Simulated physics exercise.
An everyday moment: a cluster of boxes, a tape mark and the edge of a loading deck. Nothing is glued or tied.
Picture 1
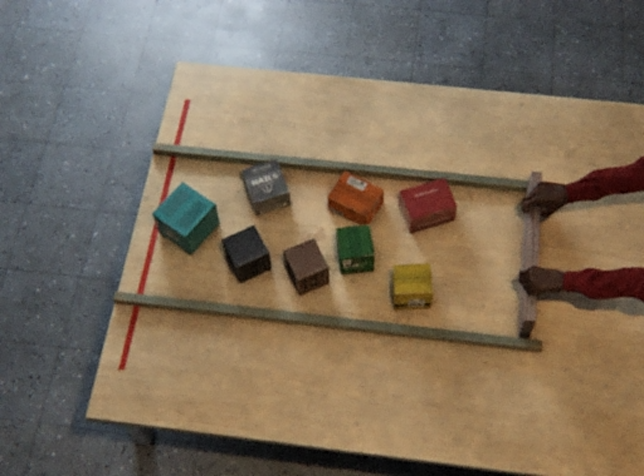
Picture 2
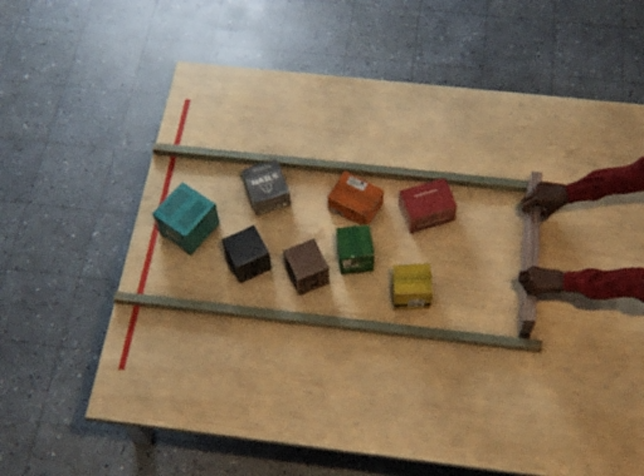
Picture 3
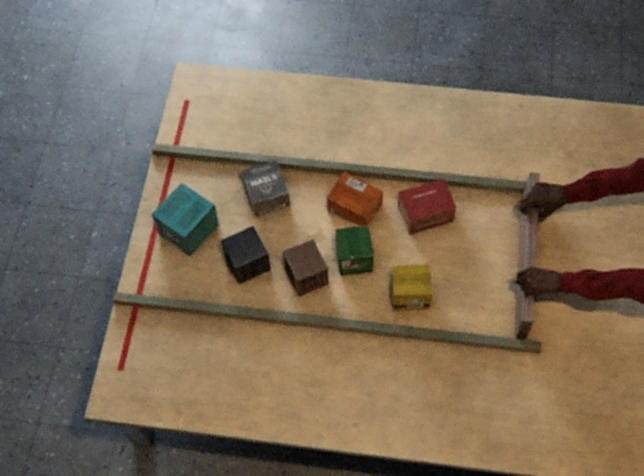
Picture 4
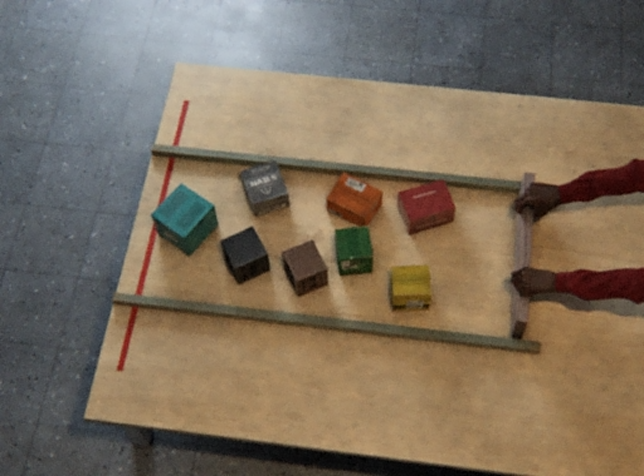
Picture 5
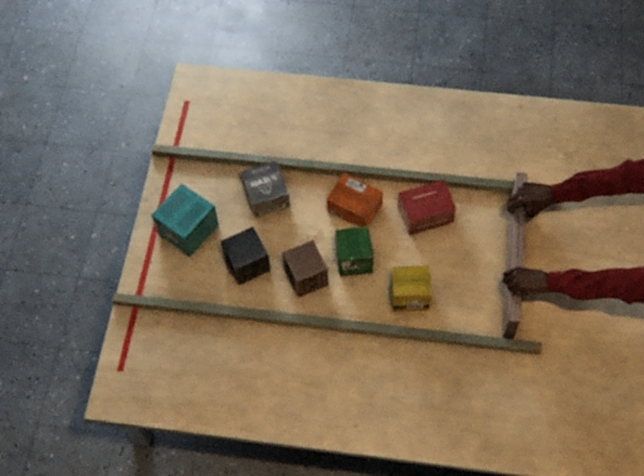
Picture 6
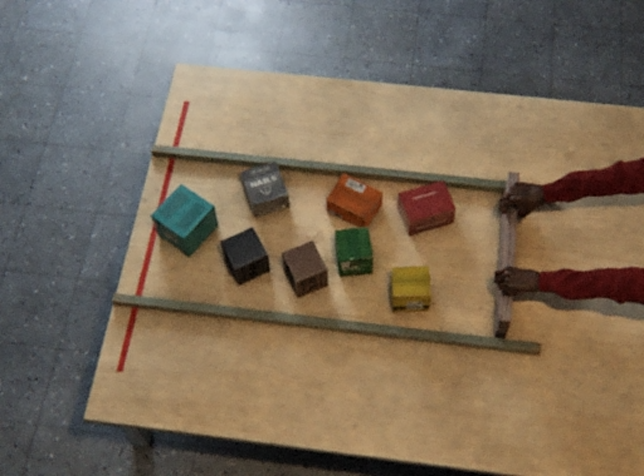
In the video, eight coloured boxes sit between two rails on a wooden surface marked with red tape, the turquoise one overlapping the tape, while two red-sleeved hands slide a plank slightly left and the boxes stay still.
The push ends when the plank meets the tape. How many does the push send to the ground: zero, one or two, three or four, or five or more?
The number that fall off is five or more.
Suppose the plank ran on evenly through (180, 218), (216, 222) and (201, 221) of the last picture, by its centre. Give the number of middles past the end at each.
Place by place, 5, 2 and 3.
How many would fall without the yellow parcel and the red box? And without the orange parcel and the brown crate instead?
First 4, then 4.
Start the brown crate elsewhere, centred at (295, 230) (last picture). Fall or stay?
From there it falls.
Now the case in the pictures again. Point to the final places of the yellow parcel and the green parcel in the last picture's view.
The yellow parcel at (124, 260), the green parcel at (134, 224).
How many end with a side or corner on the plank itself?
That makes 2.
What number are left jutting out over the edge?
Overhanging: 2.
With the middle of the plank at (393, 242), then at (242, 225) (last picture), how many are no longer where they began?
First 3, then 8.
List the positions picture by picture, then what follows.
In the first frame, turquoise tote (187, 219); black crate (247, 254); grey box (266, 187); plank (530, 254); tape (157, 225).
In the second frame, black crate (247, 254); yellow parcel (412, 287).
In the third frame, grey box (266, 188); green parcel (355, 251).
In the fourth frame, turquoise tote (186, 220); brown crate (305, 268).
In the fifth frame, black crate (246, 256); red box (426, 208).
In the sixth frame, turquoise tote (186, 221); black crate (246, 256); grey box (265, 189); plank (507, 254); tape (155, 227).
A little later, none off yet; turquoise tote at rest near (186, 221); black crate at rest near (246, 256); grey box at rest near (265, 189).
Next, none off yet; turquoise tote moving near (184, 220); black crate shifted about its own width near (214, 253); grey box shifted about its own width near (203, 179).
Later still, one off so far; turquoise tote shifted about its own width near (148, 211); black crate shifted well along near (123, 257); grey box tilted well over near (121, 181).
When it is over, the number that fall off is five or more; down, red box, orange parcel, brown crate, grey box, black crate and turquoise tote.
